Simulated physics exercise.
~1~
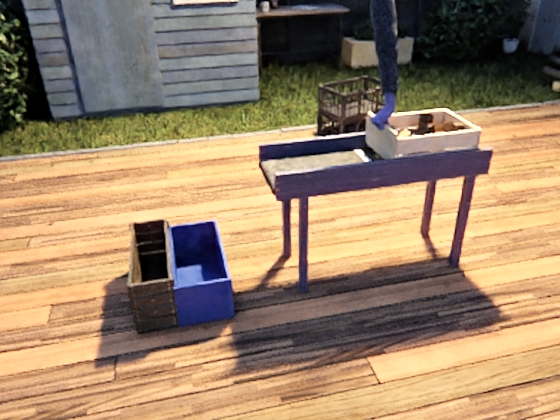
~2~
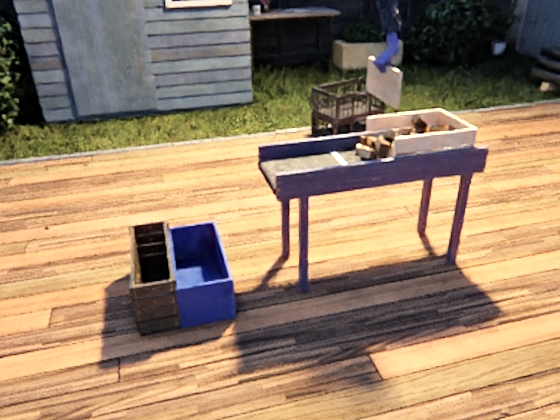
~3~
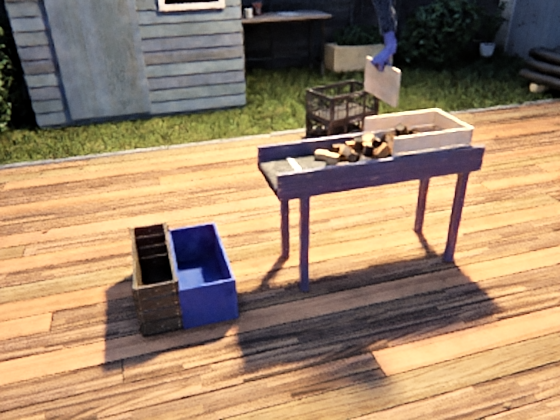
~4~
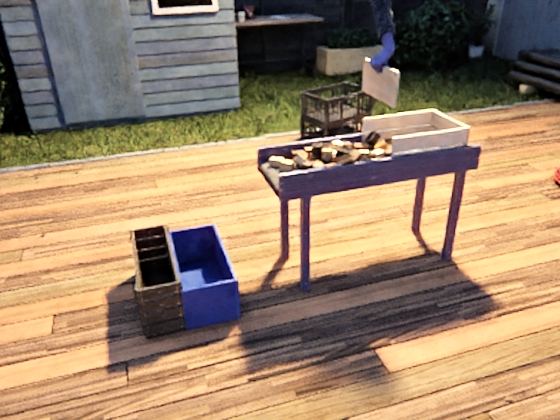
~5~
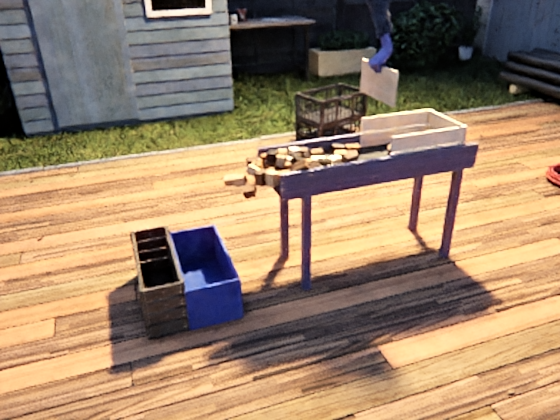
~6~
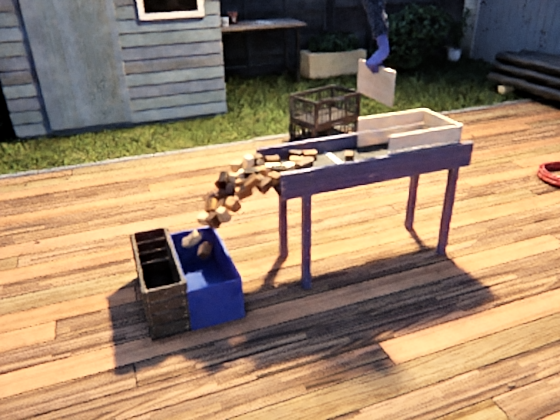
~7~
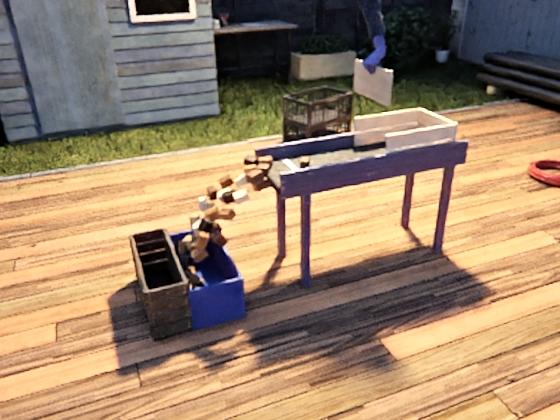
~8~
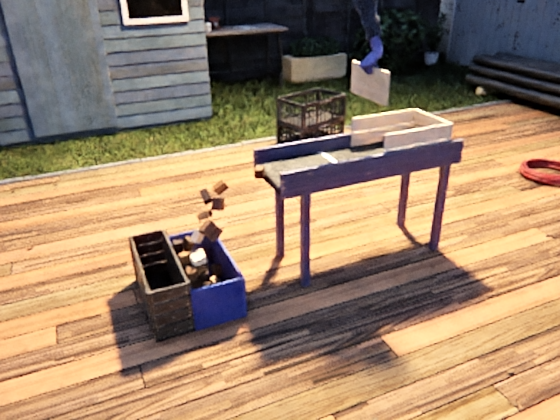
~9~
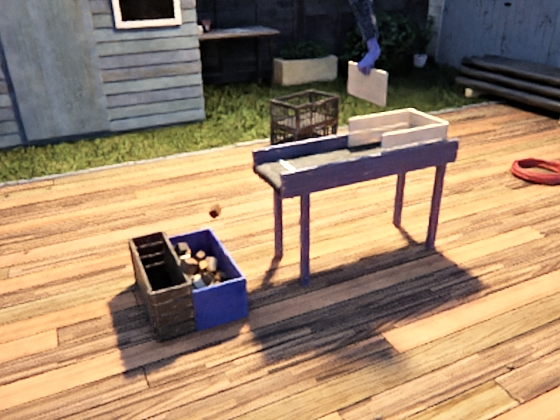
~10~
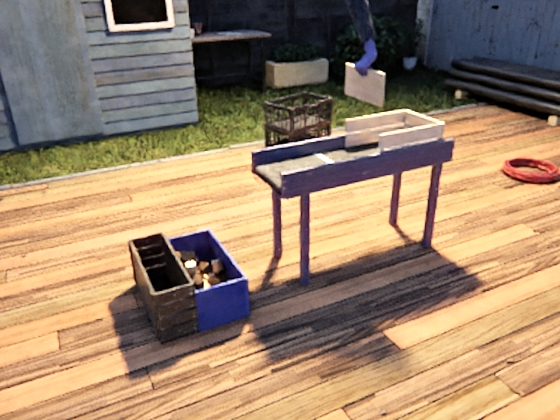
A gloved hand lifts a gate, and wooden blocks ride the conveyor left into a blue tub.
